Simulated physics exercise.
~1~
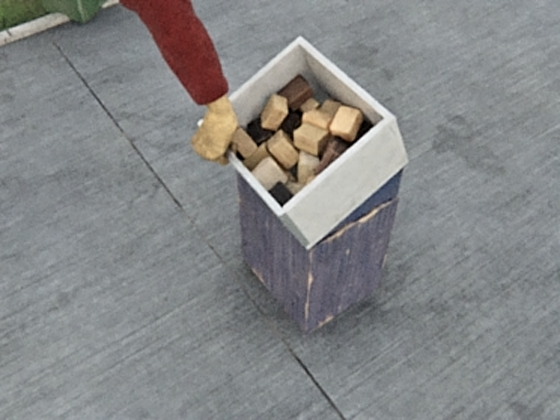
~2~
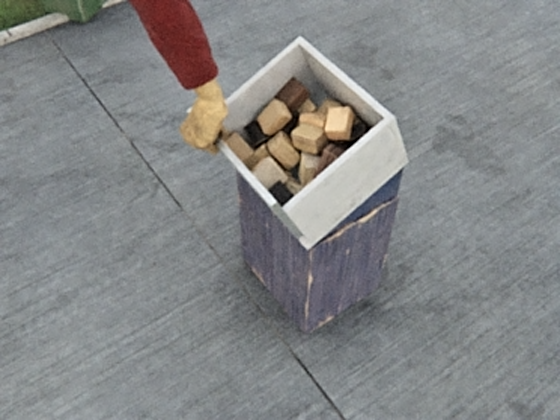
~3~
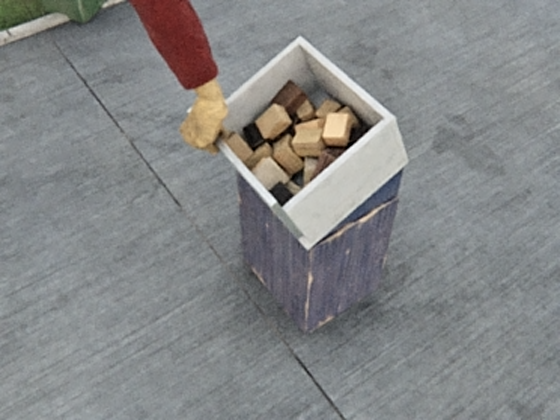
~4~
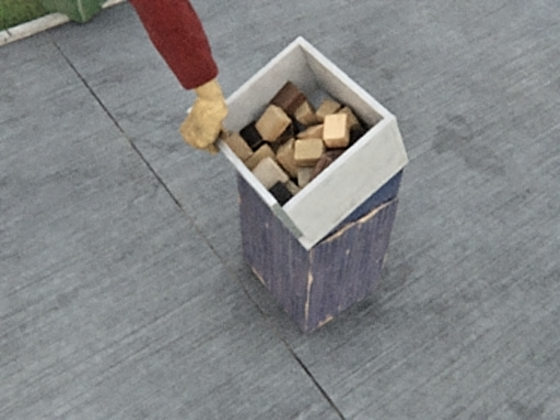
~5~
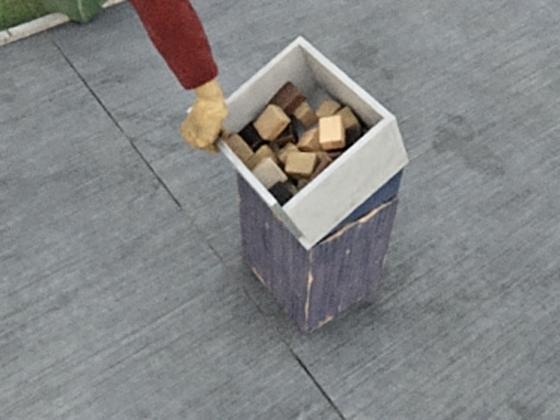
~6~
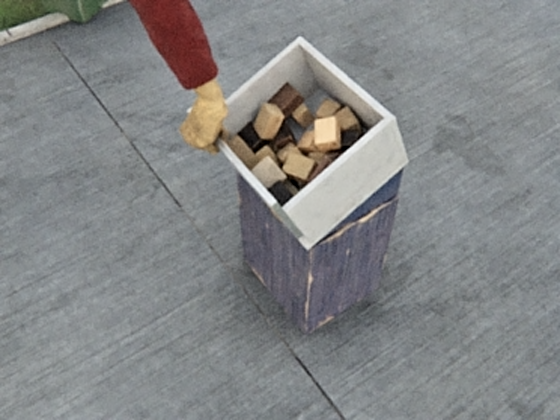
A gloved hand in a red sleeve draws back a short way to the left from the corner of a white bin packed with loose wooden blocks. The bin sits tilted on a worn, purplish stand on grey paving, and it stays in place. As the hand moves off and then holds still beside the edge, the pale and dark blocks shift and turn a little against one another. A few light ones near the middle keep resettling in small movements. By the end the heap rests slightly rearranged, with every block still inside the bin and none on the ground.
